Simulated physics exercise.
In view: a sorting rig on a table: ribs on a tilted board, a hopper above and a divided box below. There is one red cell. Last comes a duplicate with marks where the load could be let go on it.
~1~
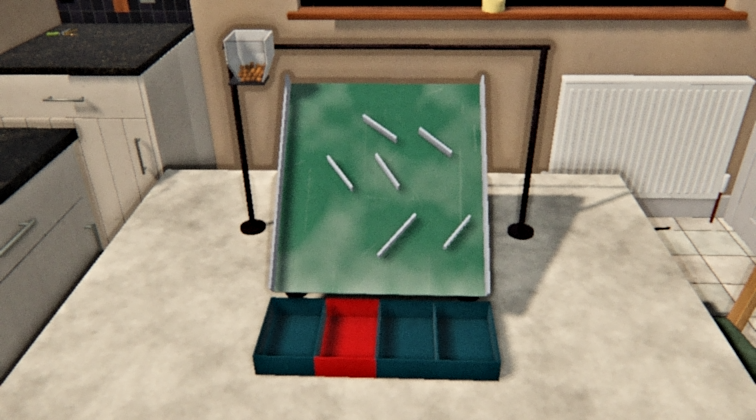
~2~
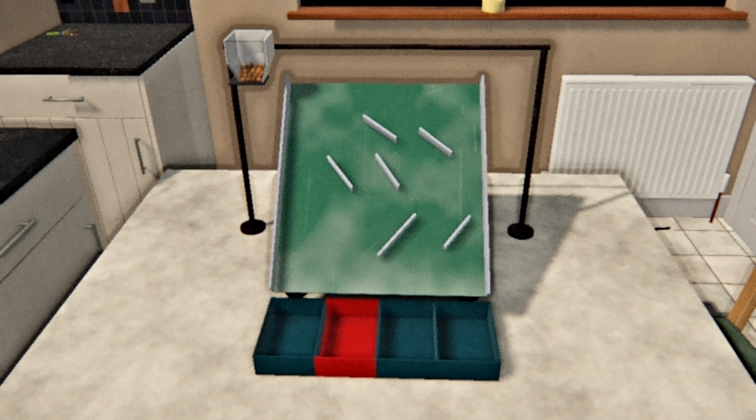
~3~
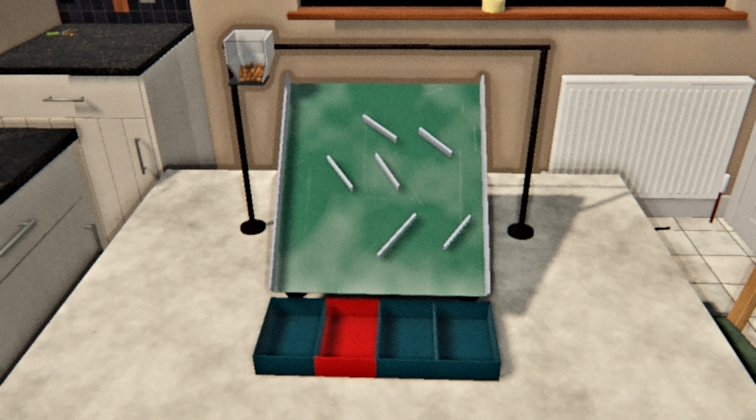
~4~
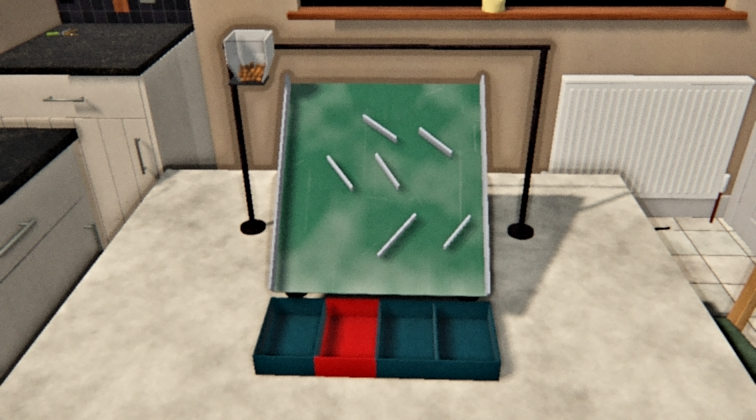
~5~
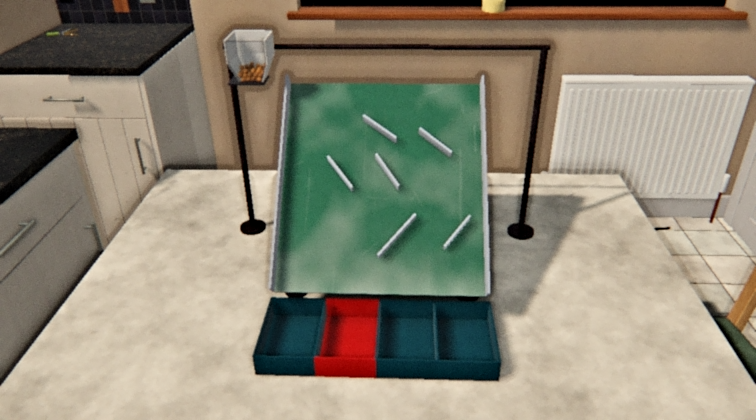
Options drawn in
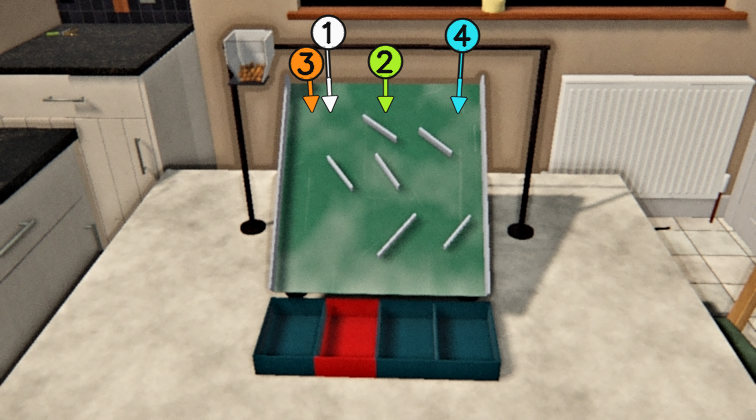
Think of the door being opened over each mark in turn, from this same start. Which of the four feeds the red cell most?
1.
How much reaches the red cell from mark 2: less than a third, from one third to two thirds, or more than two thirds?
Less than a third.
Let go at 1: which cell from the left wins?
The first from the left.
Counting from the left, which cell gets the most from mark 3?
The first.
On the marked copy, mark 1 meets the board at (330, 106); mark 2 meets the board at (385, 106); mark 3 meets the board at (311, 106); mark 4 meets the board at (458, 107).
If 1 is chosen, roughly a third in the red cell, roughly two thirds in other cells.
If 2 is chosen, roughly a quarter in the red cell, roughly half in other cells, roughly a quarter held on the board.
If 3 is chosen, about a tenth in the red cell, almost all in other cells.
If 4 is chosen, not one piece in the red cell, almost all in other cells, about a tenth held on the board.
